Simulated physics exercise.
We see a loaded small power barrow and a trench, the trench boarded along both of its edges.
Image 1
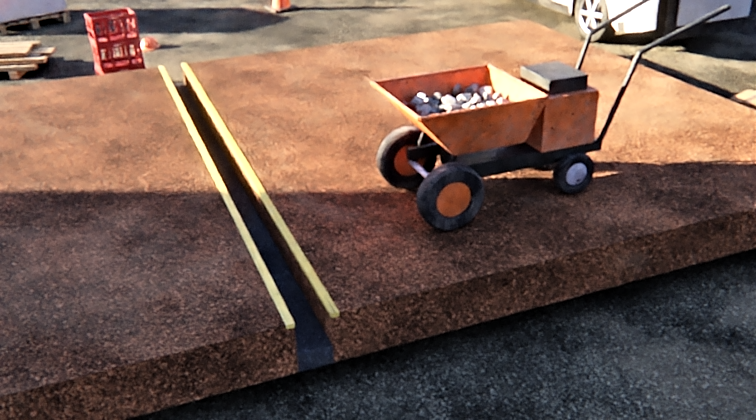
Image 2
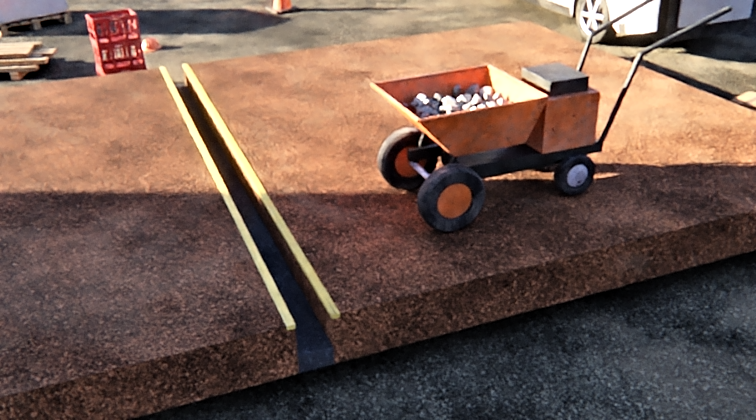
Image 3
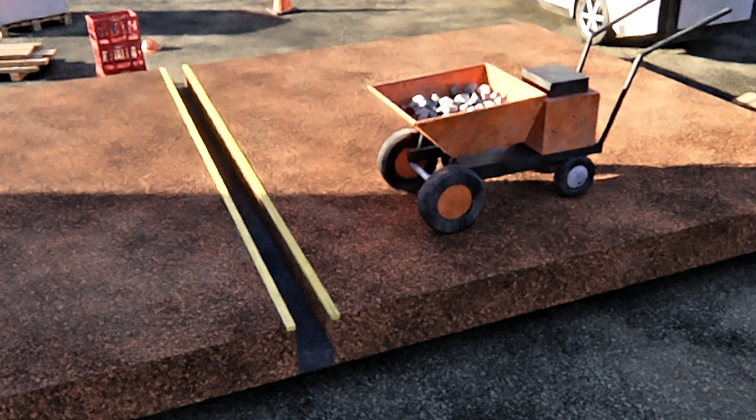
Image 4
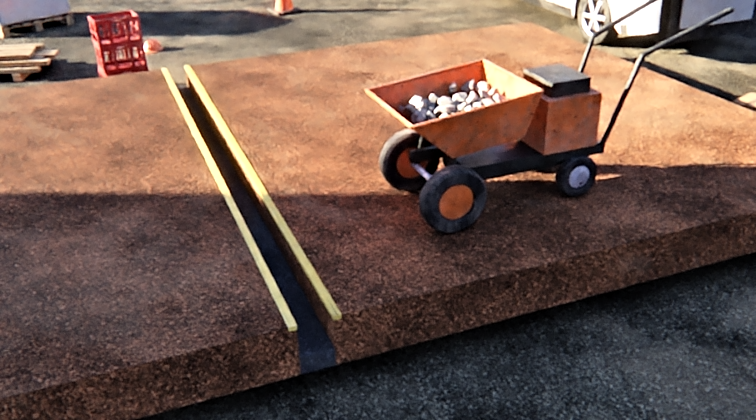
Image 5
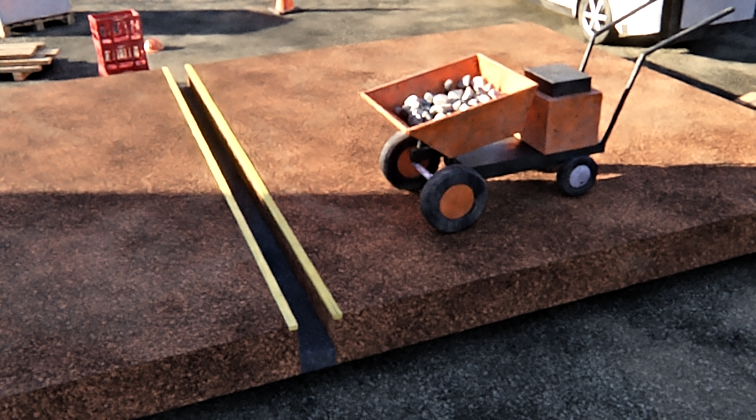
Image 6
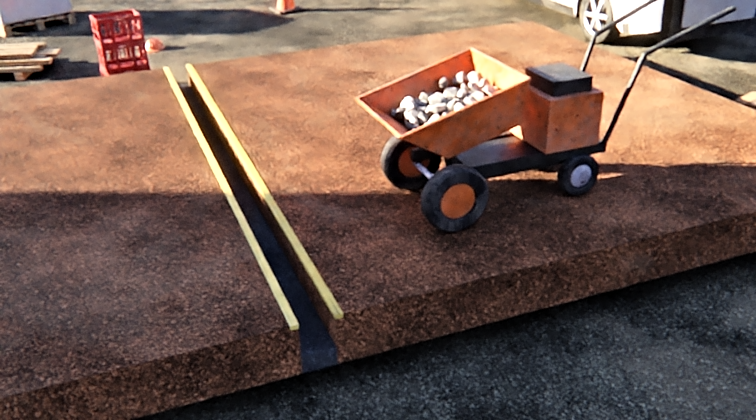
In the video, an orange power barrow loaded with broken stones stands to the right of a narrow trench edged with yellow boards. Its skip is level at first, then gradually tilts forward toward the left while the wheels stay put.
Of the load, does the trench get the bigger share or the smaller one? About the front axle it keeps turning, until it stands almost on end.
The smaller one.
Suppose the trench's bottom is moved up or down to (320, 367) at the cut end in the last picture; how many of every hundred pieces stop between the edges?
The share would be around 20 per cent.
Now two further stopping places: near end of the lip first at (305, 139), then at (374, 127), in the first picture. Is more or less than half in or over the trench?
A minority, then the bulk.
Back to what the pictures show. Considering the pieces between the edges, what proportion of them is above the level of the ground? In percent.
0 per cent, near enough.
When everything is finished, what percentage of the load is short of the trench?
Roughly 45 in a hundred.
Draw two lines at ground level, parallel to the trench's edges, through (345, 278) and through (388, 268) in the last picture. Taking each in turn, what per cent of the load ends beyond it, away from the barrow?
Close to 40 % and 70 %, in that order.
Just after the last frame, skip tipped steeply; every one in the skip.
A moment on, skip tipped right over; the larger part in the skip; roughly a quarter short of the trench.
Further on, skip tipped right over; roughly a quarter in the skip; roughly half short of the trench; roughly a quarter in or heaped over the trench.
When it is over, skip tipped right over; roughly a quarter in the skip; roughly half short of the trench; roughly a quarter in or heaped over the trench; not one beyond it.
